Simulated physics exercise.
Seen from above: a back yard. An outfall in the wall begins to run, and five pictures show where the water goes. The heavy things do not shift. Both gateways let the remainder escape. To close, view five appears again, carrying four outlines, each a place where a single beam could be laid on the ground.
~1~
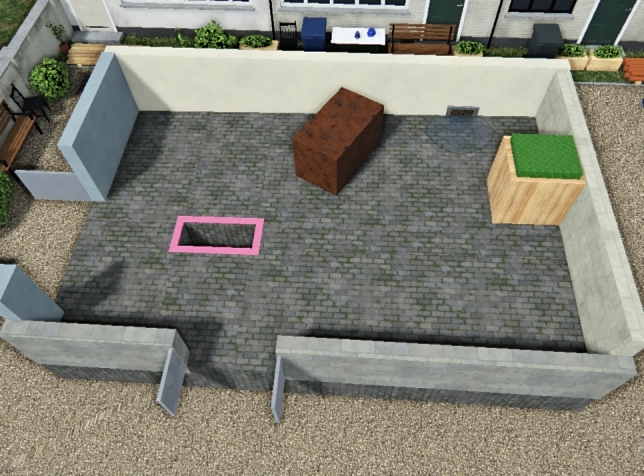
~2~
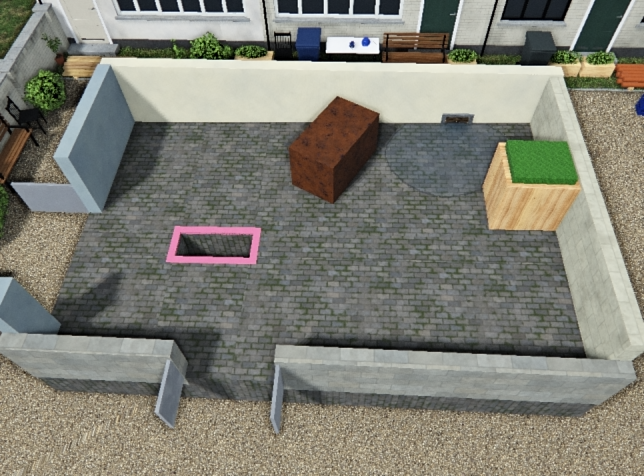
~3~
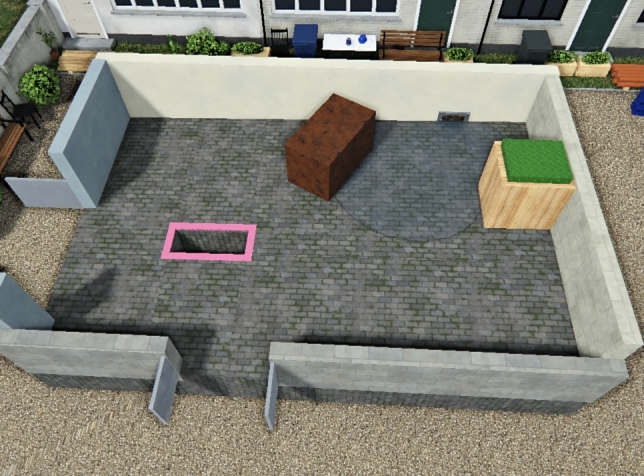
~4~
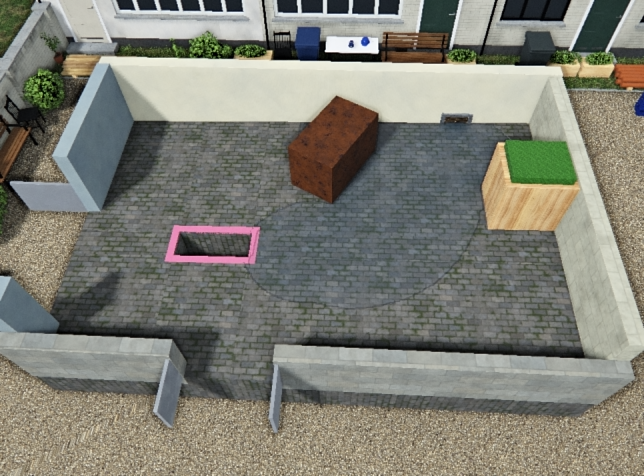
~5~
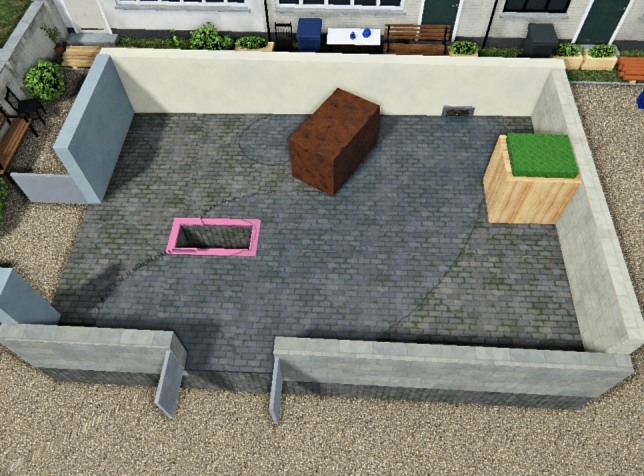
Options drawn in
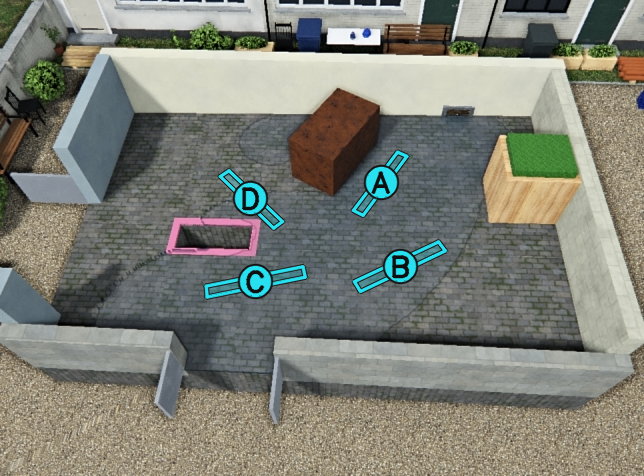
Water spread out from a small outlet by the back wall of a paved yard, passing a rusty brown block and a grass-topped wooden box, until it reached the pink-edged drain and the front wall.
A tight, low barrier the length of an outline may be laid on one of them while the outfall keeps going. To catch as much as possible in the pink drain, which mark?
C beats the others.
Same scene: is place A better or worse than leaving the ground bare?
Worse.
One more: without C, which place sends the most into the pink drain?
B.
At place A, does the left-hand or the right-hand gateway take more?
The left one.
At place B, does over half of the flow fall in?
No.
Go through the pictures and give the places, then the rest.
The first frame shows outfall at (462, 111); pink drain at (217, 235); open gate at (236, 354); open gate at (86, 253); 2 % of the ground under water, visible out to (467, 148); pink drain still dry.
In the second frame, 9 % of the ground under water, visible out to (444, 192); pink drain still dry.
In the third frame, 17 % of the ground under water, visible out to (362, 218); pink drain still dry.
In the fourth frame, 31 % of the ground under water, visible out to (259, 275); pink drain still dry.
In the fifth frame, 47 % of the ground under water, visible out to (104, 309); pink drain taking water.
In cyan, A from (358, 212) to (402, 154); B from (357, 286) to (441, 246); C from (206, 291) to (304, 271); D from (224, 173) to (278, 224).
With A, about 12 % of the stream goes into the pink drain, about 88 % out by the gates.
With B, about 25 % of the stream goes into the pink drain, about 75 % out by the gates.
With C, about 33 % of the stream goes into the pink drain, about 67 % out by the gates.
With D, about 13 % of the stream goes into the pink drain, about 87 % out by the gates.
